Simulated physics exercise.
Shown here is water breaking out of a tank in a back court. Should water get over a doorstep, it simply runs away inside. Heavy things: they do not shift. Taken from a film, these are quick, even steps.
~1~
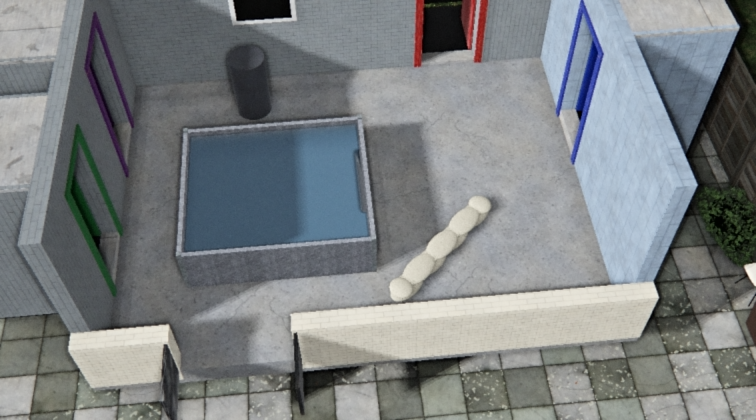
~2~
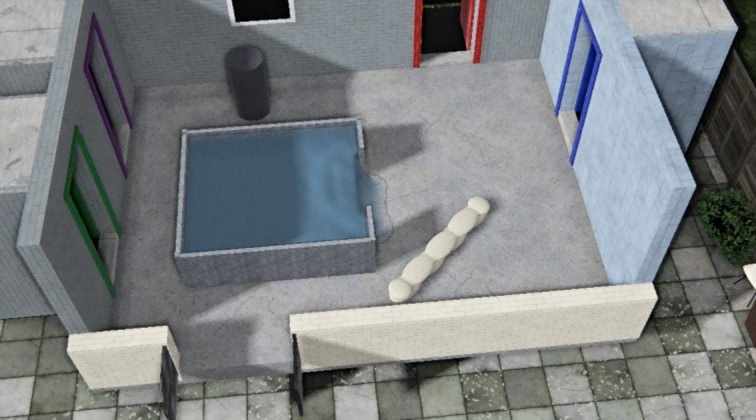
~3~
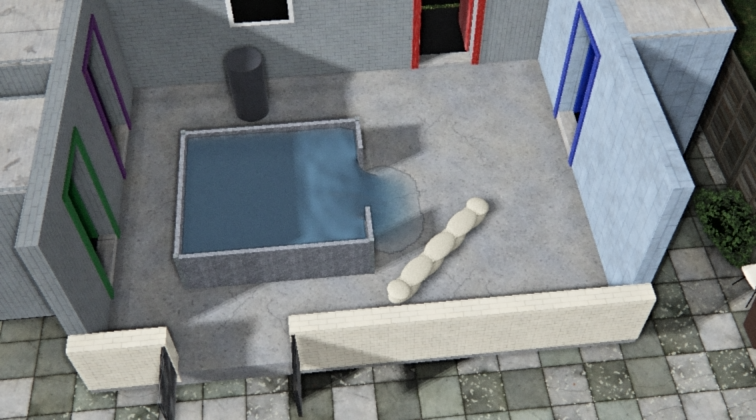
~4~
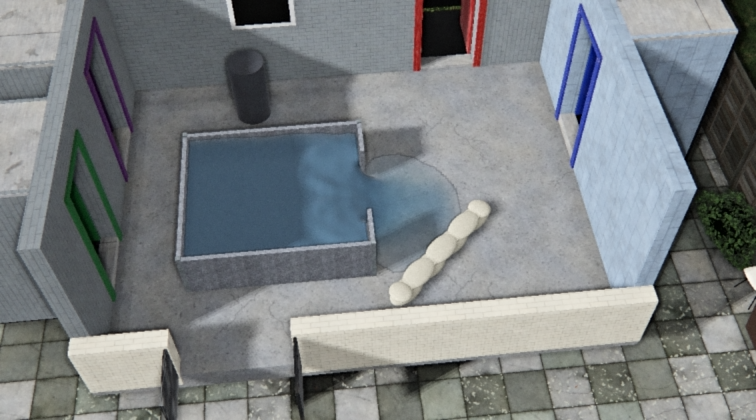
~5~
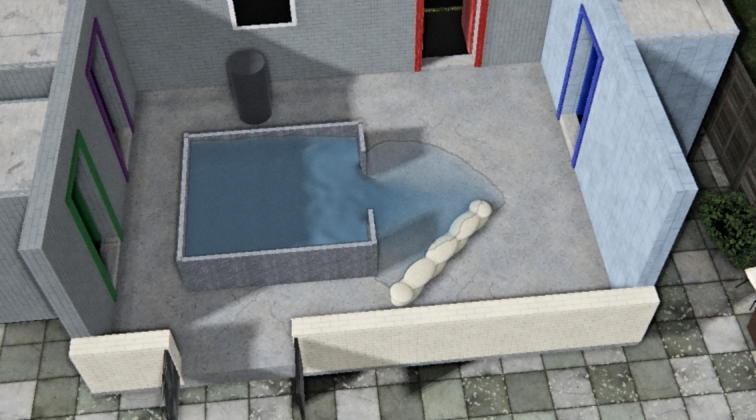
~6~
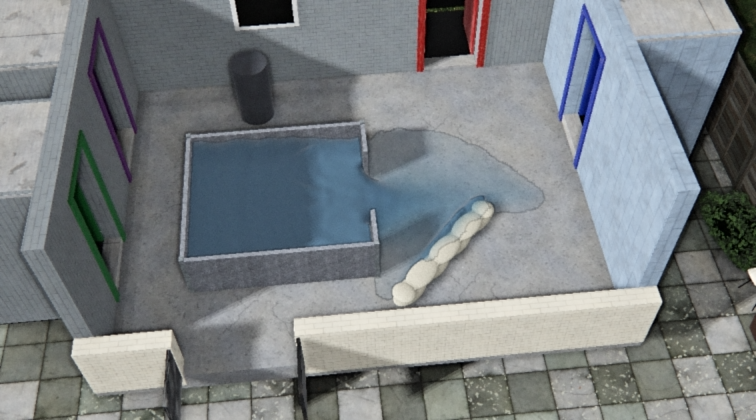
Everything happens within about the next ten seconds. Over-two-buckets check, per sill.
Green door: Within two, purple door: Within two, red door: Over, blue door: Over.
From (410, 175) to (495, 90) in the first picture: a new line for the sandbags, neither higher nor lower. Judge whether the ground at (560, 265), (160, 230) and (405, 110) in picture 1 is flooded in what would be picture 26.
First spot inundated, second spared, third inundated.
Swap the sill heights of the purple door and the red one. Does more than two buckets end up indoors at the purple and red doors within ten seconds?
Then the purple door goes past the mark, and the red door falls below the mark.
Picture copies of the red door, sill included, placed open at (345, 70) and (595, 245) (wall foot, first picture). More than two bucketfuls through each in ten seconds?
Door one misses the threshold, door two beats the threshold.
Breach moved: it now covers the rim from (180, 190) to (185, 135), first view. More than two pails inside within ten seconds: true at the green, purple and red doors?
Result - green door: Above the limit; purple door: Above the limit; red door: Below the limit.
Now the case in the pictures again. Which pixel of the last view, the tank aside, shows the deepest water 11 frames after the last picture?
Deepest spot: Around (450, 234).
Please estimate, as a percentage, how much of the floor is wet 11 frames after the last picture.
Close to 50 %.
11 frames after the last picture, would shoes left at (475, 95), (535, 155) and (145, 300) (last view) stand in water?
Result, in that order: Wetted / wetted / not wetted.
A moment on, water covers 30 % of the floor; the green door not reached, the purple door not reached, the red door not reached, the blue door under two buckets in.
Next, water covers 50 % of the floor; the green door not reached, the purple door not reached, the red door not reached, the blue door over two buckets in.
Then, water covers 55 % of the floor; the green door not reached, the purple door not reached, the red door under two buckets in, the blue door far over two buckets in.
Later, water covers 90 % of the floor; the green door not reached, the purple door wet at the sill, nothing in, the red door over two buckets in, the blue door far over two buckets in.
In the end, water covers 95 % of the floor; the green door wet at the sill, nothing in, the purple door wet at the sill, nothing in, the red door far over two buckets in, the blue door far over two buckets in.
